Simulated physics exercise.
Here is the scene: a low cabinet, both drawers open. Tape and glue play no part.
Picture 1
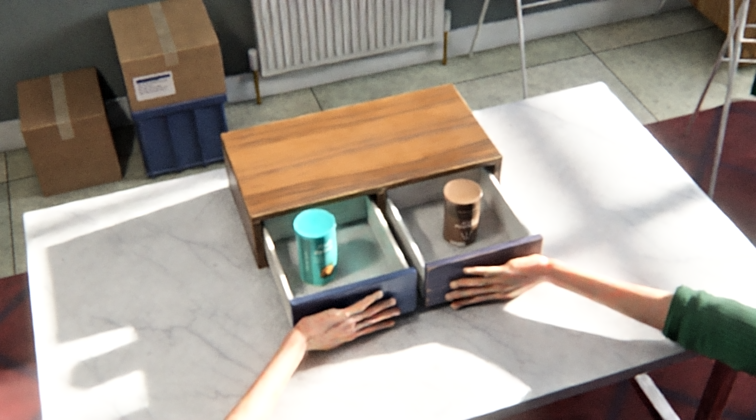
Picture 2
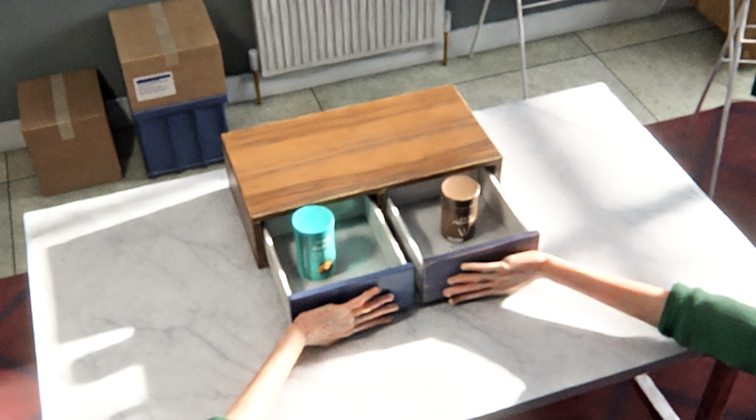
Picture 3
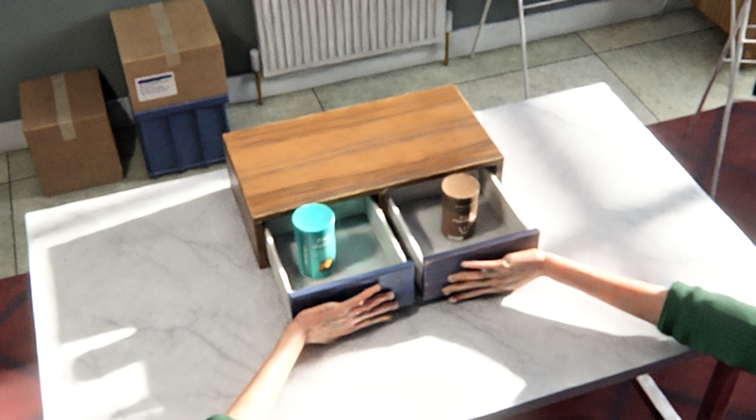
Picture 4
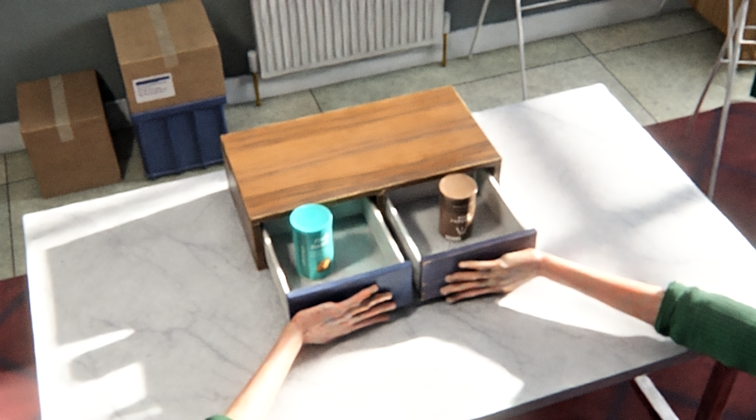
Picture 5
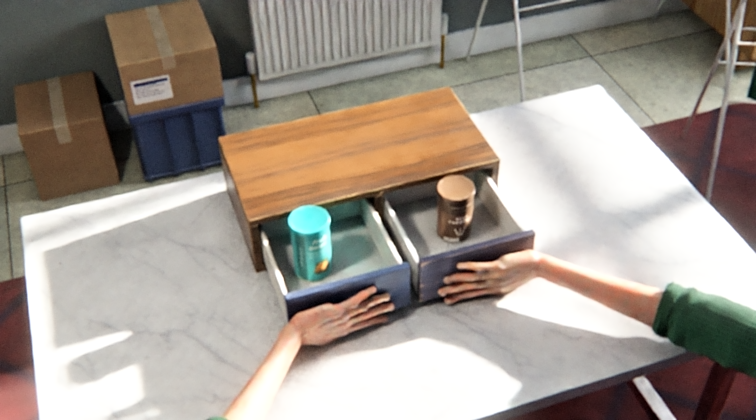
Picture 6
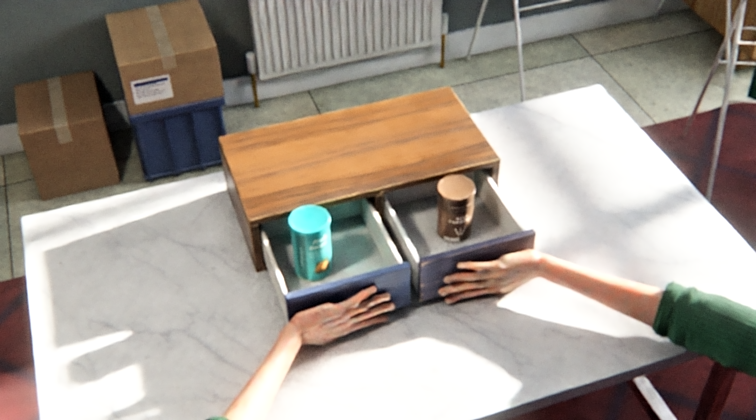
Two hands rest against the fronts of a low wooden cabinet's open drawers and barely move, easing the right drawer very slightly inward at first. The turquoise pot in the left drawer and the brown pot in the right shift only a little, and then everything stays nearly still on the marble-patterned table.
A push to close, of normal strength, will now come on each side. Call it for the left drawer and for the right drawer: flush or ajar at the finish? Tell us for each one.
Left drawer: Ajar. Right drawer: Ajar.
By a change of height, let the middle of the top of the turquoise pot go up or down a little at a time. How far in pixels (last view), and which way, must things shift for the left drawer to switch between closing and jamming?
Roughly 12 pixels downward.
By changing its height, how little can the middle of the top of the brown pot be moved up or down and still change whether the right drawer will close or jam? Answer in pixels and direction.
Shift: Approx. 8 px, direction down.
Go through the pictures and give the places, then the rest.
In the first frame, left drawer (335, 261) wide open; right drawer (459, 229) wide open; brown pot (461, 214).
In the second frame, right drawer (456, 225) wide open; turquoise pot (315, 245).
In the third frame, left drawer (334, 254) wide open.
In the fourth frame, right drawer (454, 223) wide open.
In the fifth frame, left drawer (330, 256) wide open; chest (358, 175).
In the sixth frame, left drawer (330, 256) wide open; right drawer (453, 224) wide open; brown pot (455, 210).
Then, 0.32 s after the last picture, left drawer starting in; right drawer starting in.
Then, 0.50 s after the last picture, left drawer about half in; right drawer about half in.
At rest, the left drawer jams; the right drawer jams.
